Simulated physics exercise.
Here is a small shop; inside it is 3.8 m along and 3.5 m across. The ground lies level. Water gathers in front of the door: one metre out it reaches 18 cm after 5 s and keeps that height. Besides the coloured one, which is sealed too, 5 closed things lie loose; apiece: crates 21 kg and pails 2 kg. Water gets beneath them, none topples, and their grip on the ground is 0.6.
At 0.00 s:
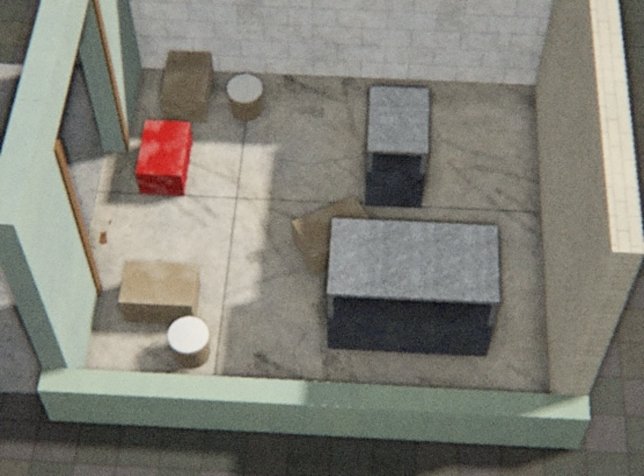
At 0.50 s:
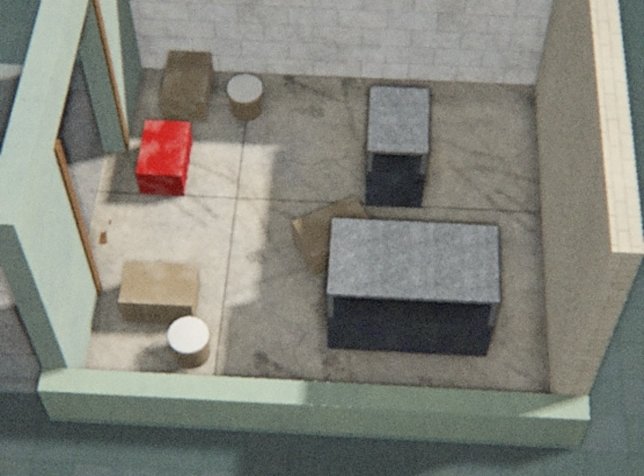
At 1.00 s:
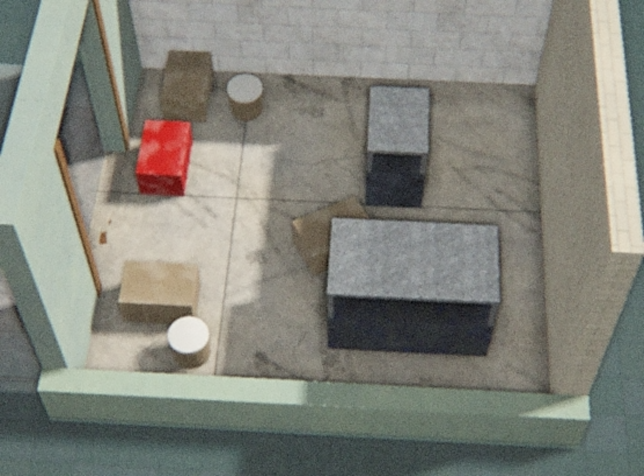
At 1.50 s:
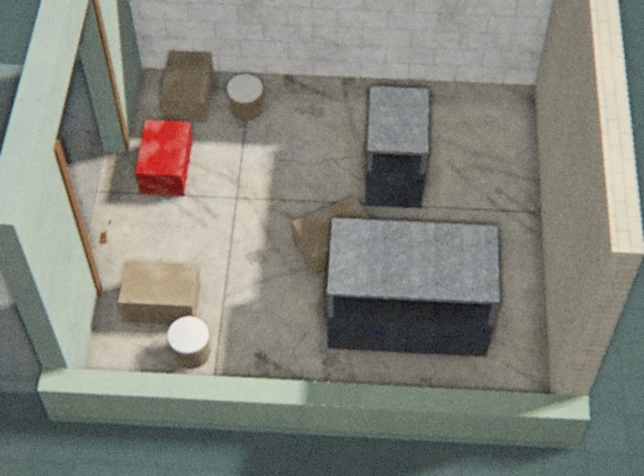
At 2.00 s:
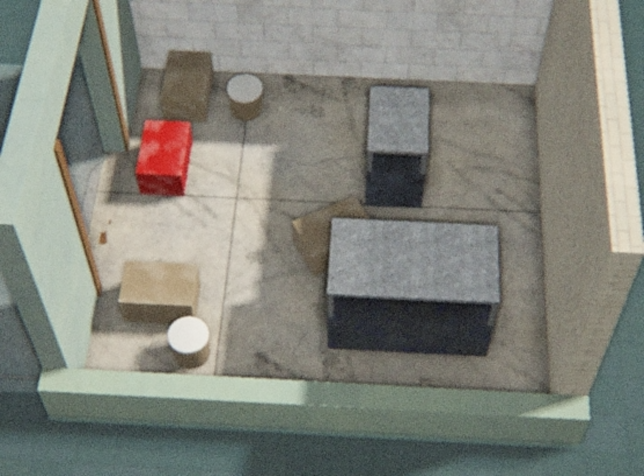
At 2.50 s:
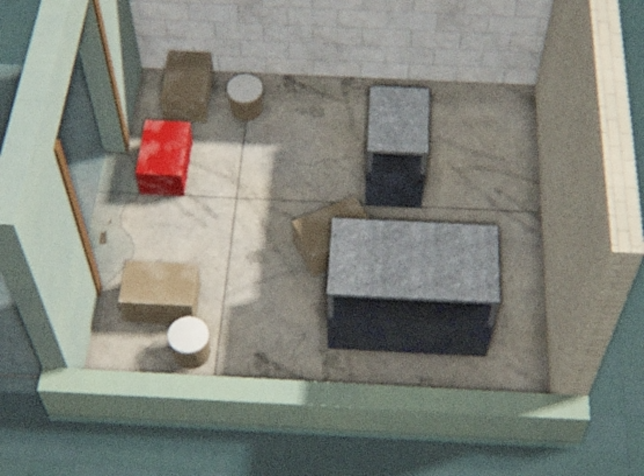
A large grey-topped dark counter stands at the lower right of a small, roofless shop with pale green and cream walls, seen from high above by a still camera. A smaller matching counter stands behind it, a tan crate is tucked between them, and a red crate, two brownish crates and two pale pails sit to the left. Murky water spreads outside, then a small patch creeps in at the left doorway, while everything inside stays still.
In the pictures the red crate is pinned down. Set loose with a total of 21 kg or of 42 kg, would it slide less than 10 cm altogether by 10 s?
Verdict: Only the higher weight holds it.
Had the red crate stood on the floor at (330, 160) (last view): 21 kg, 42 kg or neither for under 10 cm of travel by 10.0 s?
It takes the larger.
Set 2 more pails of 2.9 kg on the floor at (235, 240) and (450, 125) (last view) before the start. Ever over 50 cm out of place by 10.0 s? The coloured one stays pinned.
In turn: More, less.
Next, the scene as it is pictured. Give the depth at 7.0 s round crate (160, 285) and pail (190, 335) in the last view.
About 5 and 2 cm.
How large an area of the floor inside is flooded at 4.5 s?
Some 3.0 m2.
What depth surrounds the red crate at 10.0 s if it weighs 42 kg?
Roughly 9 cm.
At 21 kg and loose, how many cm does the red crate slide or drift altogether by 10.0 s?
About 200 cm.
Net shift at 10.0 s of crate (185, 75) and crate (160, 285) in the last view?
In that order: 100 cm, 50 cm.
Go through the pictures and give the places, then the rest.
The red crate at (163, 147) rests on the ground; 0.0 m2 under water; 0 of 6 have shifted, in the first frame.
The red crate at (163, 147), on the bottom; water covers 0.0 m2; 0 of 6 have shifted, in the second frame.
The red crate at (163, 147), on the bottom; water covers 0.0 m2; 0 of 6 have shifted, in the third frame.
The red crate at (163, 147), on the bottom; water covers 0.0 m2; 0 of 6 have shifted, in the fourth frame.
The red crate at (163, 147), on the bottom; 0.0 m2 under water; 0 of 6 have shifted, in the fifth frame.
The red crate at (163, 147) rests on the ground; water covers 0.2 m2; 0 of 6 have shifted, in the sixth frame.
After 3.5 s the red crate would be 0 cm from its start with 21 kg and 0 cm from its start with 42 kg; 3 cm of water round it then.
After 4.5 s the red crate would be 0 cm from its start with 21 kg and 0 cm from its start with 42 kg; 5 cm of water round it then.
After 7.0 s the red crate would be 65 cm from its start with 21 kg and 0 cm from its start with 42 kg; 6 cm of water round it then.
After 10.0 s the red crate would be 188 cm from its start with 21 kg and 0 cm from its start with 42 kg; 9 cm of water round it then.
